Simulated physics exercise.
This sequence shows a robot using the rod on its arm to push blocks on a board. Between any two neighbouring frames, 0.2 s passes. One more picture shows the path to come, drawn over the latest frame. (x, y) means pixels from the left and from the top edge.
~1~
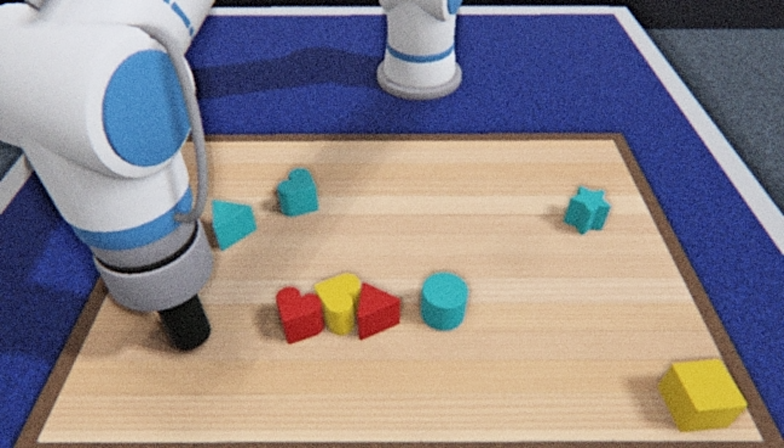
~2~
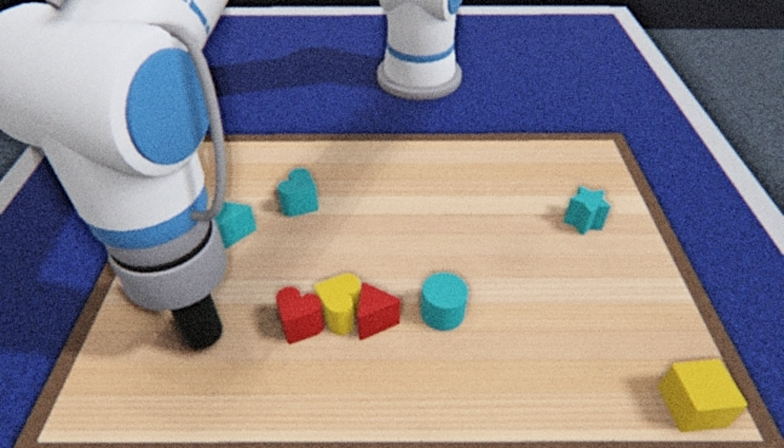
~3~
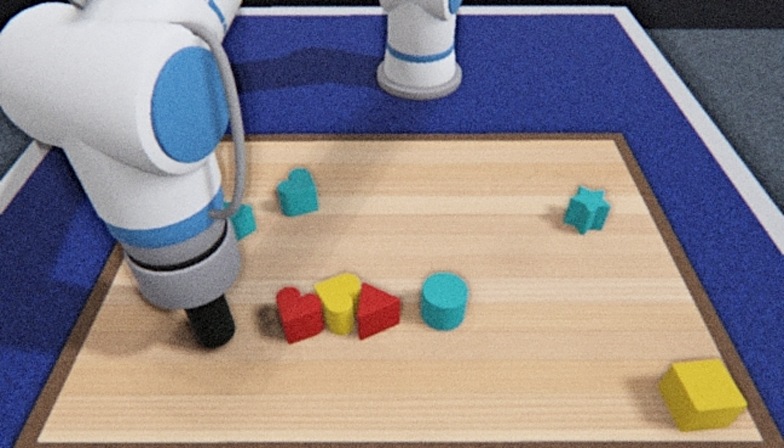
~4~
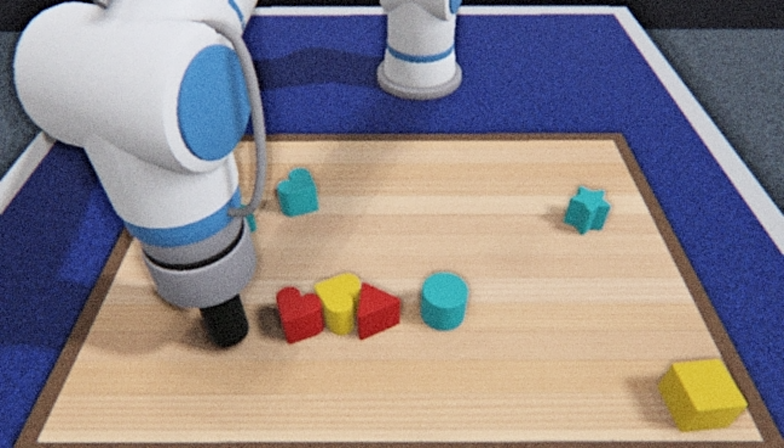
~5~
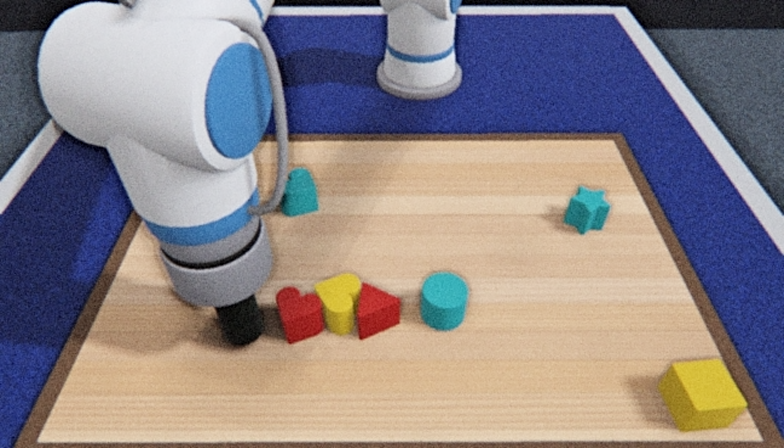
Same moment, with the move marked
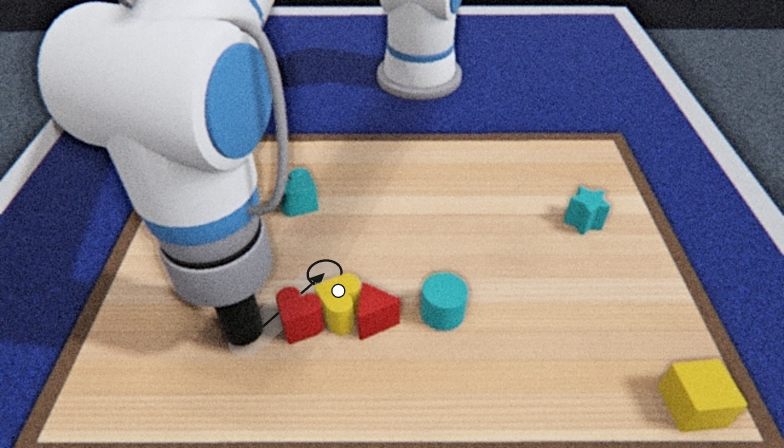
White robot arm sliding its black rod rightward across a wooden board towards a red heart-shaped block, the coloured blocks staying still.
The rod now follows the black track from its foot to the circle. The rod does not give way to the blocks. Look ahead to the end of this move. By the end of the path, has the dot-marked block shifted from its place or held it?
At the moment the path ends, the dot-marked block no longer stands where it did.
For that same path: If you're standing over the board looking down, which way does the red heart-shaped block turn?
Rotates clockwise.
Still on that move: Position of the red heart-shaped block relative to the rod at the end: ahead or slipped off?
Most likely the red heart-shaped block slides off.
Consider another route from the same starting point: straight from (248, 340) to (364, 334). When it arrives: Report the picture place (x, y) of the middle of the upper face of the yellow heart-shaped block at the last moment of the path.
Located at (376, 267).
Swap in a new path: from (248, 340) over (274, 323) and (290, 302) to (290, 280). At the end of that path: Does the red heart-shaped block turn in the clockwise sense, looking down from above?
Yes, I think so.
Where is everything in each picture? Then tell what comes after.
Rod tip at (192, 334); block tops, red heart-shaped block at (296, 302); yellow heart-shaped block at (338, 291); red triangular block at (374, 299), in the first picture.
Rod at (204, 333); blocks unchanged, in the second picture.
Rod at (216, 332); blocks unchanged, in the third picture.
Rod at (230, 331); blocks unchanged, in the fourth picture.
Rod at (244, 330); red heart-shaped block at (296, 302); yellow heart-shaped block at (338, 291); red triangular block at (374, 299), in the fifth picture.
Path on the board, from (248, 340) to (325, 273); the dot is on the yellow heart-shaped block.
The first path, step by step. One third of the way, rod at (273, 306); red heart-shaped block at (304, 299), turned 30° clockwise; yellow heart-shaped block at (342, 291).
Two thirds of the way, rod at (300, 283); red heart-shaped block at (314, 295), turned 50° clockwise; yellow heart-shaped block at (354, 290); red triangular block at (384, 300).
At the end, rod at (323, 263); red heart-shaped block at (314, 295), turned 50° clockwise; yellow heart-shaped block at (354, 290); red triangular block at (384, 300).
